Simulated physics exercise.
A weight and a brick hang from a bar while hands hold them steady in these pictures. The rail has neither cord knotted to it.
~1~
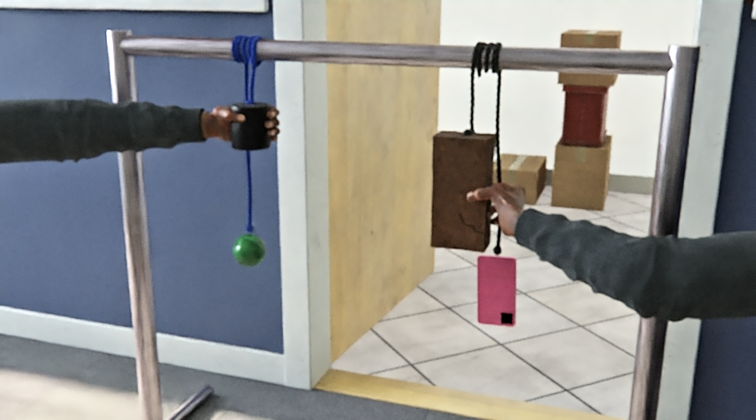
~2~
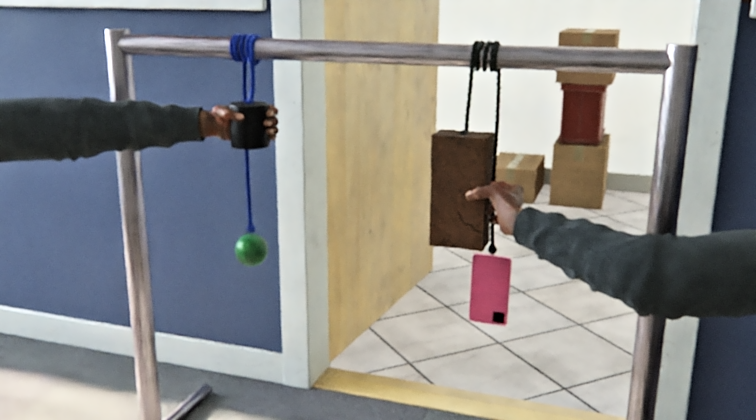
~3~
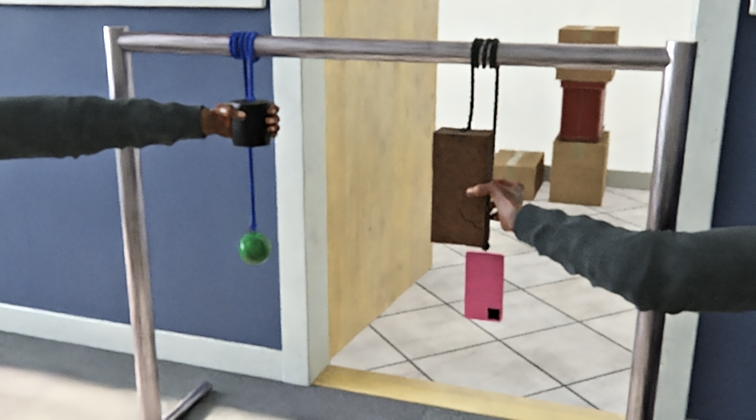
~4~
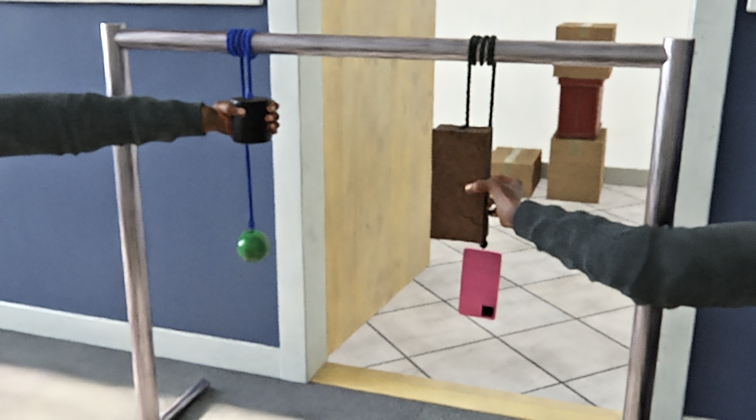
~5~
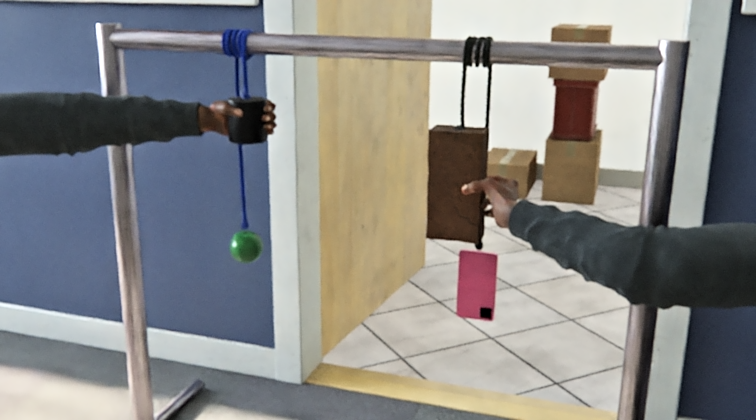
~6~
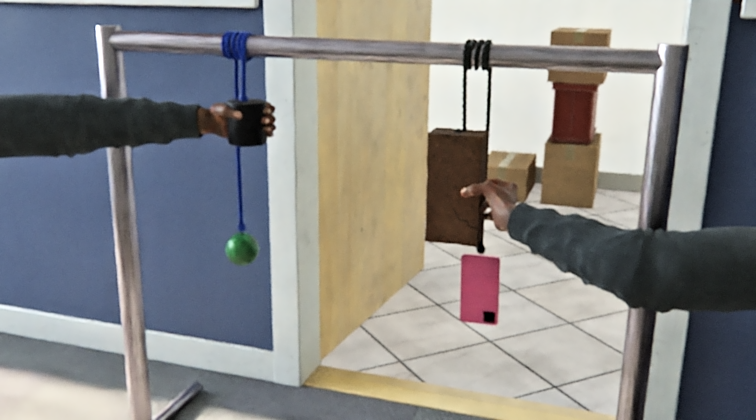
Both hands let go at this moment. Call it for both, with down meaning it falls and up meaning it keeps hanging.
Weight - up; brick - up.
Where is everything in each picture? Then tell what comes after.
Weight (251, 126); brick (462, 191); left apple (250, 250); right phone (496, 291), in the first picture.
Weight (249, 125); brick (461, 190), in the second picture.
Weight (251, 123); brick (462, 187), in the third picture.
Weight (251, 120); brick (461, 183), in the fourth picture.
Weight (248, 120); brick (457, 184), in the fifth picture.
Weight (247, 122); brick (456, 187); left cord wound several times round the rail; right cord wound several times round the rail, in the sixth picture.
Then, 0.48 s after the last picture, weight hanging near (244, 127); brick hanging near (460, 201).
Then, 0.90 s after the last picture, weight hanging near (245, 128); brick hanging near (462, 201).
At rest, weight hanging near (244, 126); brick hanging near (462, 202). The weight keeps its height and the brick stays hanging.
